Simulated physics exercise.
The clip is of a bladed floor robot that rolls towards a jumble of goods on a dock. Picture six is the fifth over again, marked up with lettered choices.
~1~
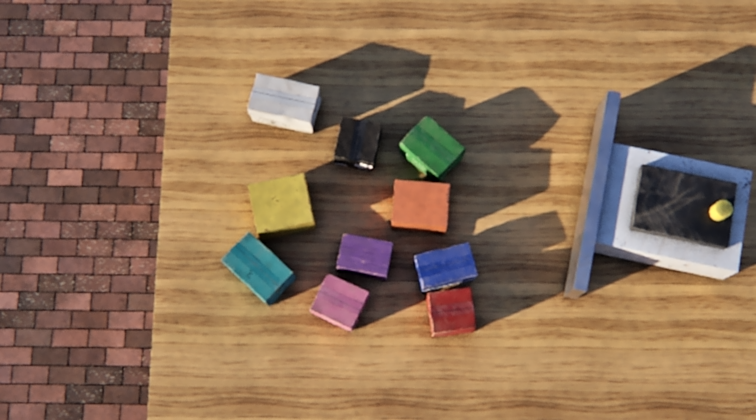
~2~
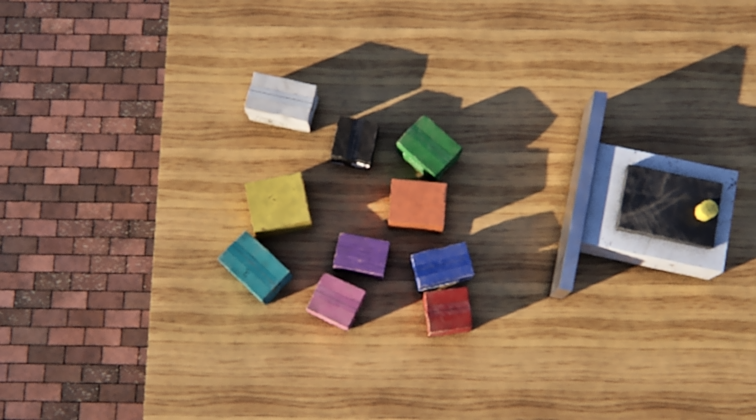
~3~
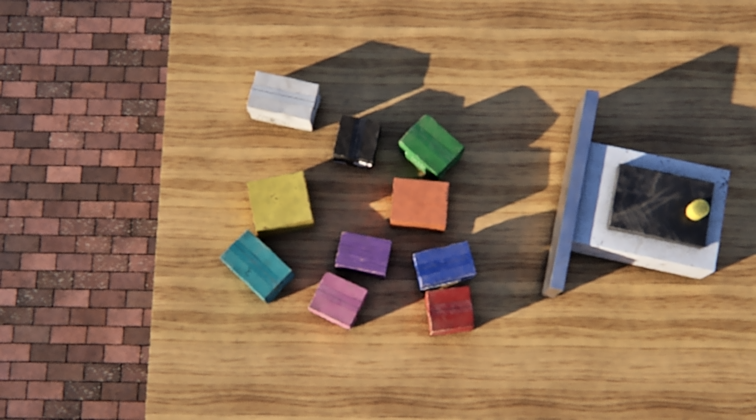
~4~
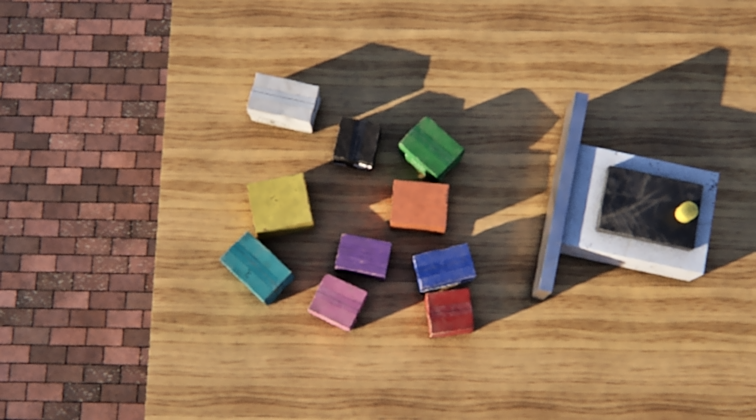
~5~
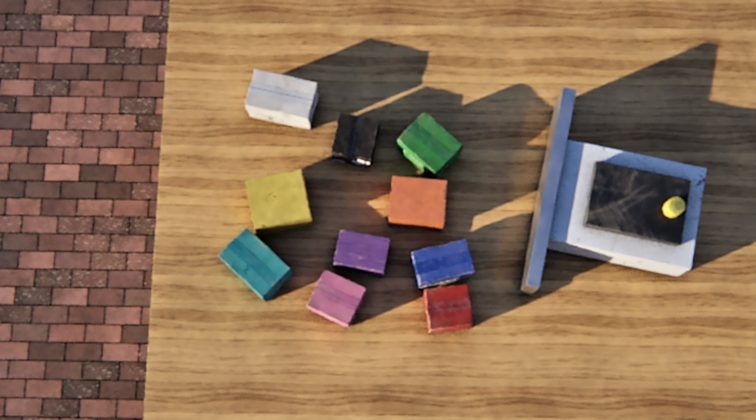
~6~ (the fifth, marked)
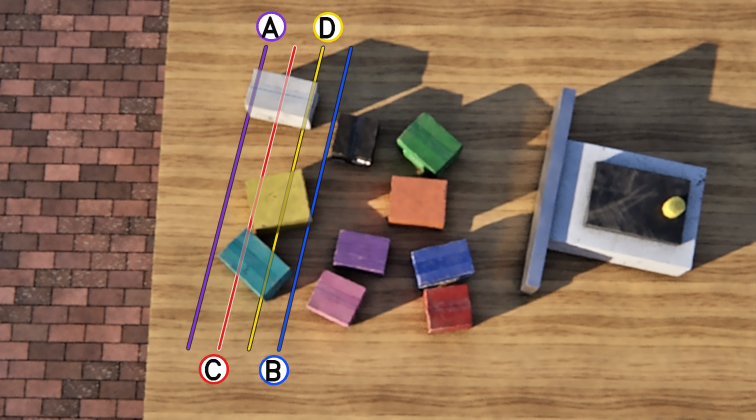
On a wooden dock, a bladed robot rolls slowly left toward a jumble of colourful boxes.
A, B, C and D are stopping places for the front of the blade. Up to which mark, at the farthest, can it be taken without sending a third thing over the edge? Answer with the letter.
Up to line A.
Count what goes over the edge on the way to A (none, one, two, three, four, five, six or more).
In all, two.
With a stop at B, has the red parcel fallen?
No.
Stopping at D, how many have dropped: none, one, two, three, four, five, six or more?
By then, none.
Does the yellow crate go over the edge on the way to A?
By then, yes.
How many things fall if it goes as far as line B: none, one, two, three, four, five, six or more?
By then, none.
On the marked copy, A at (228, 193); B at (316, 194); C at (258, 193); D at (287, 194).
Following A. Soon after the start, robot (512, 199); red parcel (428, 320); purple crate (332, 246).
Later, robot (395, 198); purple crate (222, 233); yellow crate (230, 192).
In the end, robot (302, 197); purple crate over the edge; yellow crate over the edge; two fallen.
As for the rest, B is within the limit but short; C is within the limit but short; D is within the limit but short.
